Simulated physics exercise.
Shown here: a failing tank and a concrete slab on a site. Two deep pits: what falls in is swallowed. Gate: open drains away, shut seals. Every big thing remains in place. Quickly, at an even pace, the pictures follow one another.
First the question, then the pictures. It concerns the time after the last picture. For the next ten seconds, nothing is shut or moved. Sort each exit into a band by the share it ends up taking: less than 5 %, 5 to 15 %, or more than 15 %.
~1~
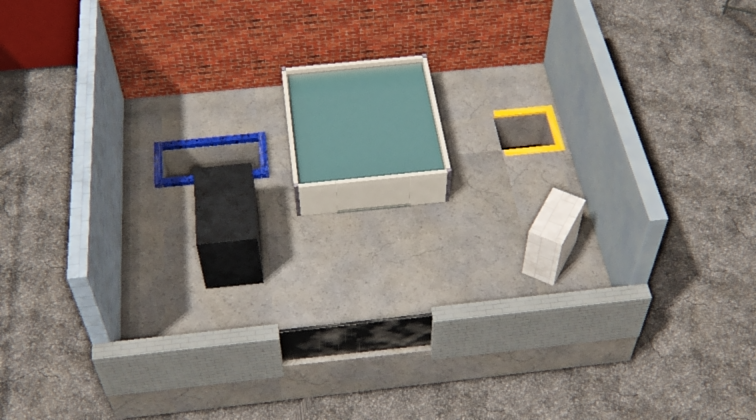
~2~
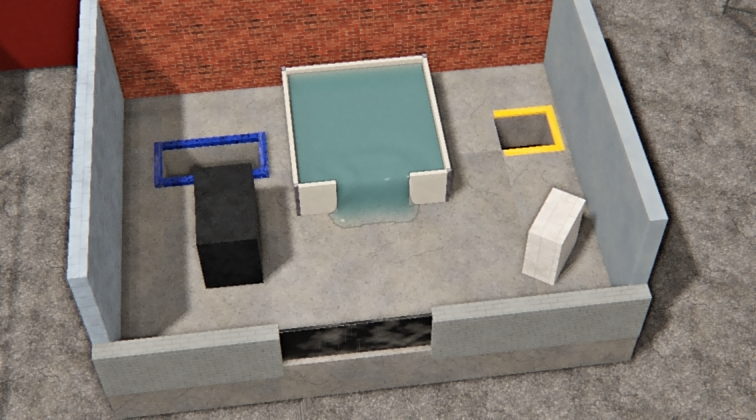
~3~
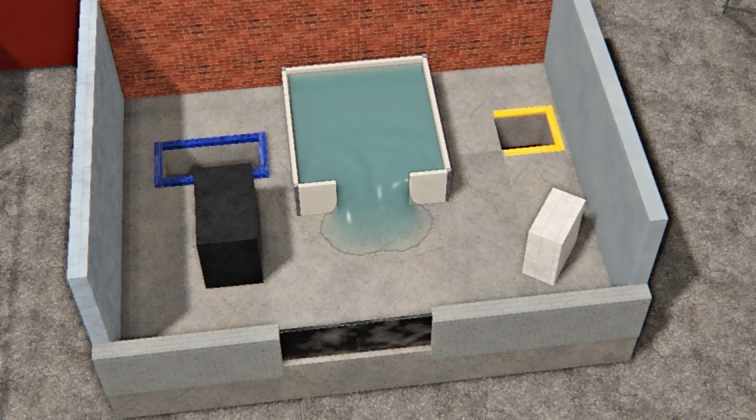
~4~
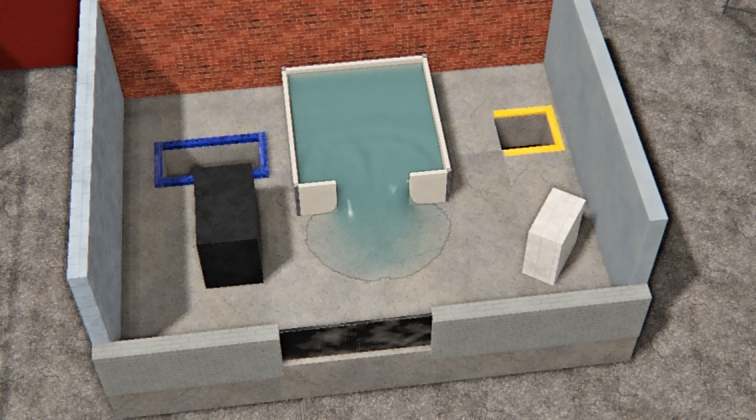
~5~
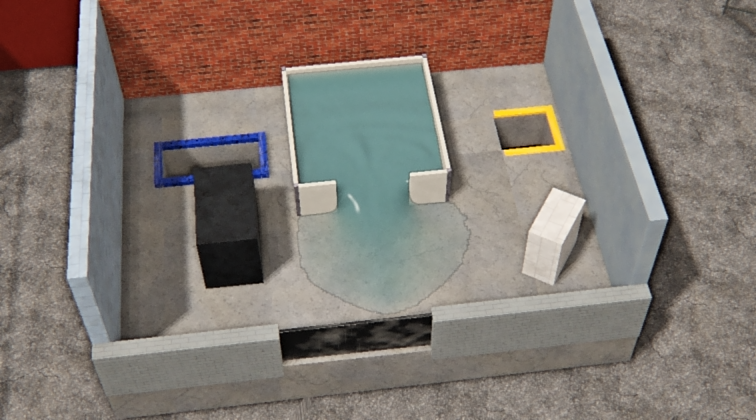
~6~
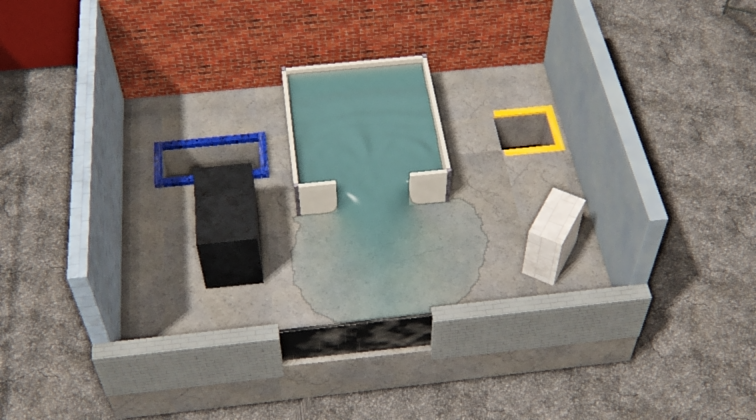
Bands: Gate: Less than 5 %; yellow pit: More than 15 %; blue pit: Less than 5 %.
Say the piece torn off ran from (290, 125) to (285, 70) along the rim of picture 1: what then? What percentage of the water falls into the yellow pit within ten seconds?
Near 4 per cent for yellow.
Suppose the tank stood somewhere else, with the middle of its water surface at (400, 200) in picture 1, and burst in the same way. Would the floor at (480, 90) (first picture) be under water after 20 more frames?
Outcome at the given point: Spared.
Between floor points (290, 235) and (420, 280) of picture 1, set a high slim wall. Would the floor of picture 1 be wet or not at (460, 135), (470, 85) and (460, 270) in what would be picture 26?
Going one after another, I'd say kept clear of the flood, then kept clear of the flood, then reached by the flood.
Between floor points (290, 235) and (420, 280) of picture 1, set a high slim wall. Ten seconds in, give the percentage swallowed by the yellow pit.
Share for the yellow pit - 30 percent.
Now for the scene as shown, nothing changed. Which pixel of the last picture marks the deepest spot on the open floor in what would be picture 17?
It will be deepest around (613, 316).
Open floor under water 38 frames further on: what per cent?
It comes to 85 per cent.
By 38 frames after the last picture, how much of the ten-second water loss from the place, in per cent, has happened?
Share gone: About 40 %.
A moment on, water covers 30 % of the floor; the gate 0 %, the yellow pit 0 %, the blue pit 0 %.
Next, water covers 40 % of the floor; the gate 0 %, the yellow pit 0 %, the blue pit 0 %.
Then, water covers 55 % of the floor; the gate 0 %, the yellow pit 0 %, the blue pit 0 %.
Later, water covers 85 % of the floor; the gate 0 %, the yellow pit 6 %, the blue pit 1 %.
In the end, water covers 95 % of the floor; the gate 0 %, the yellow pit 17 %, the blue pit 2 %.
